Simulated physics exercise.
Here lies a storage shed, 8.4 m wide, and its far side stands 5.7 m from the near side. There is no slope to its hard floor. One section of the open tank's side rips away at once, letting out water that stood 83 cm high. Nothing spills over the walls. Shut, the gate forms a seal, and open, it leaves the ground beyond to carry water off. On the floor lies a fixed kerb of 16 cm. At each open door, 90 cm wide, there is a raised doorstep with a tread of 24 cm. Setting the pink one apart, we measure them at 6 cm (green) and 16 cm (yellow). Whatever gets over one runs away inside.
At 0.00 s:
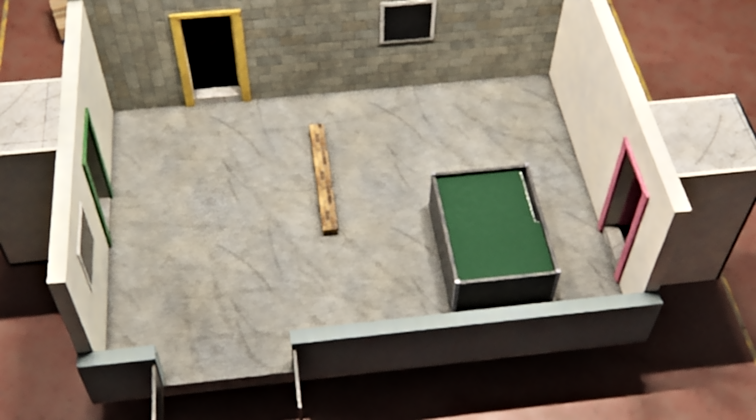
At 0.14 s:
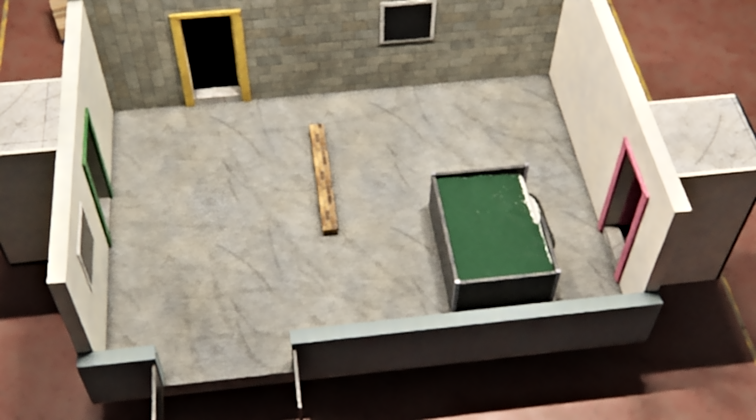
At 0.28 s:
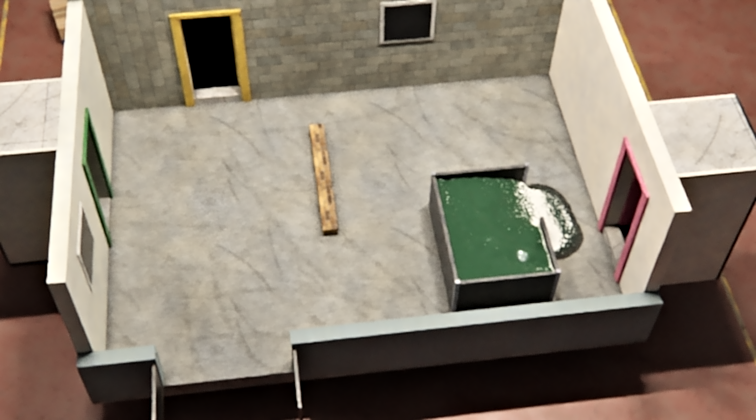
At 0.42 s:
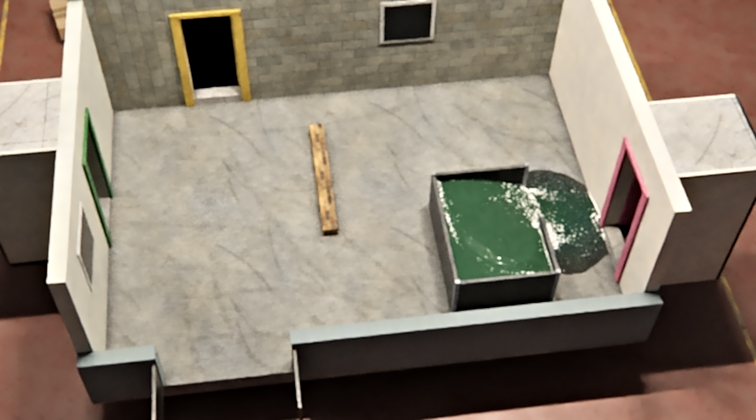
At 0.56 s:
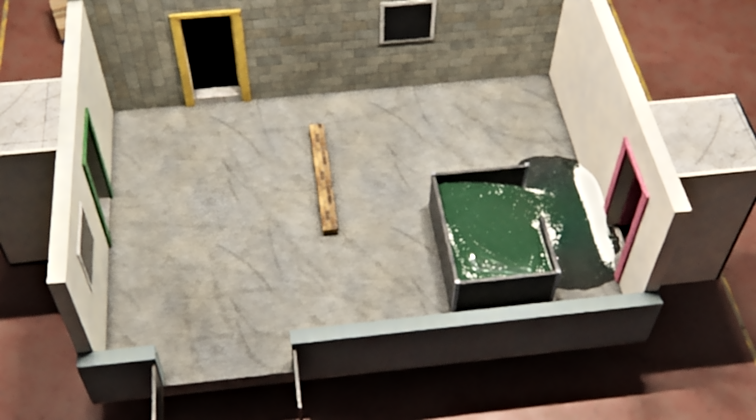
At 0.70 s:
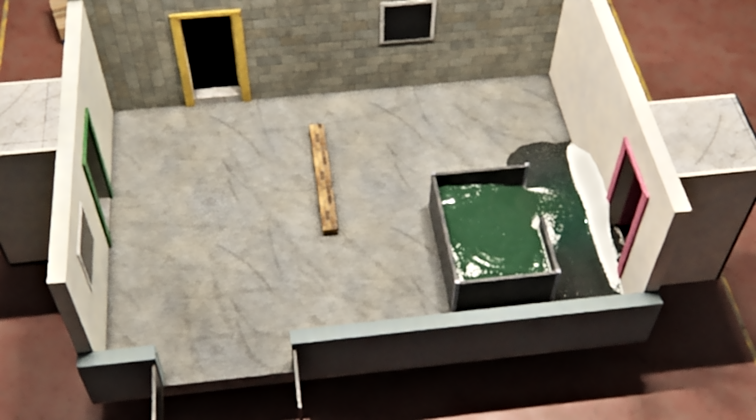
In the video, one side of an open tank of green water opens inside a roofless room, and water pours out to the right, spreads across the grey floor, and reaches the wall and pink-framed door as the tank's level lowers.
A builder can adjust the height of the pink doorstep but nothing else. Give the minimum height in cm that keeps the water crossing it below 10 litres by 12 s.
38 cm.
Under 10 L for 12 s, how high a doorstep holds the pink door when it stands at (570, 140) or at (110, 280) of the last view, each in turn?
16 and 6.5 cm.
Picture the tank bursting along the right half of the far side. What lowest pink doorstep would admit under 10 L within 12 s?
About 6.5 cm.
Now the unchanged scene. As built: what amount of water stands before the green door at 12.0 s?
About 6.0 cm.
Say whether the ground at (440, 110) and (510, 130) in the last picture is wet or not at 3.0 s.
Point 1: Soaking; point 2: Soaking.
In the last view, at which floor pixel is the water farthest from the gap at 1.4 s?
Somewhere near the pixel (545, 78).
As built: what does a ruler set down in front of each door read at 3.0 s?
Door depths (cm): Pink = 24, green = 0, yellow = 0.
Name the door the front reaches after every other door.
It is the green one.
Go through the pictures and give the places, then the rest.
In the first picture, the open tank at (493, 224) is whole and still, 83 cm deep; the pink door at (621, 217) is dry.
In the second picture, the front is at a hidden place, 0.3 m from the gap at (528, 212); 0.3 m2 of floor is wet, 83 cm left at the back.
In the third picture, the gap is at (528, 215), the front 0.8 m out at (578, 240); the back of the open tank holds 82 cm.
In the fourth picture, water pours out at (528, 216) and has run 1.2 m, to (604, 246); about 11 cm deep outside, 75 cm at the back.
In the fifth picture, the gap is at (528, 216), the front 1.4 m out at (577, 164); the back of the open tank holds 70 cm.
In the sixth picture, the gap is at (528, 216), the front 1.7 m out at (570, 144); the back of the open tank holds 71 cm; water is at the pink door at (621, 217).
After 1.4 s water covers 15 % of the floor, deepest (57 cm) near (588, 208); 32 cm at the pink door, 34 litres in over its 20 cm doorstep.
After 3.0 s water covers 30 % of the floor, deepest (32 cm) near (591, 216); 24 cm at the pink door, 88 litres in over its 20 cm doorstep.
After 12.0 s water covers 100 % of the floor, deepest (9 cm) near (106, 358); 6 cm at the pink door, 96 litres in over its 20 cm doorstep.
At the pink door as built, the water arrived by 0.6 s and peaked near 48 cm at 0.7 s.
Run again over the same 12 s with other heights there, 16 litres in over 35.5 cm, 5 litres over 41.5 cm. The limit of 10 litres is kept from about 38 cm up.
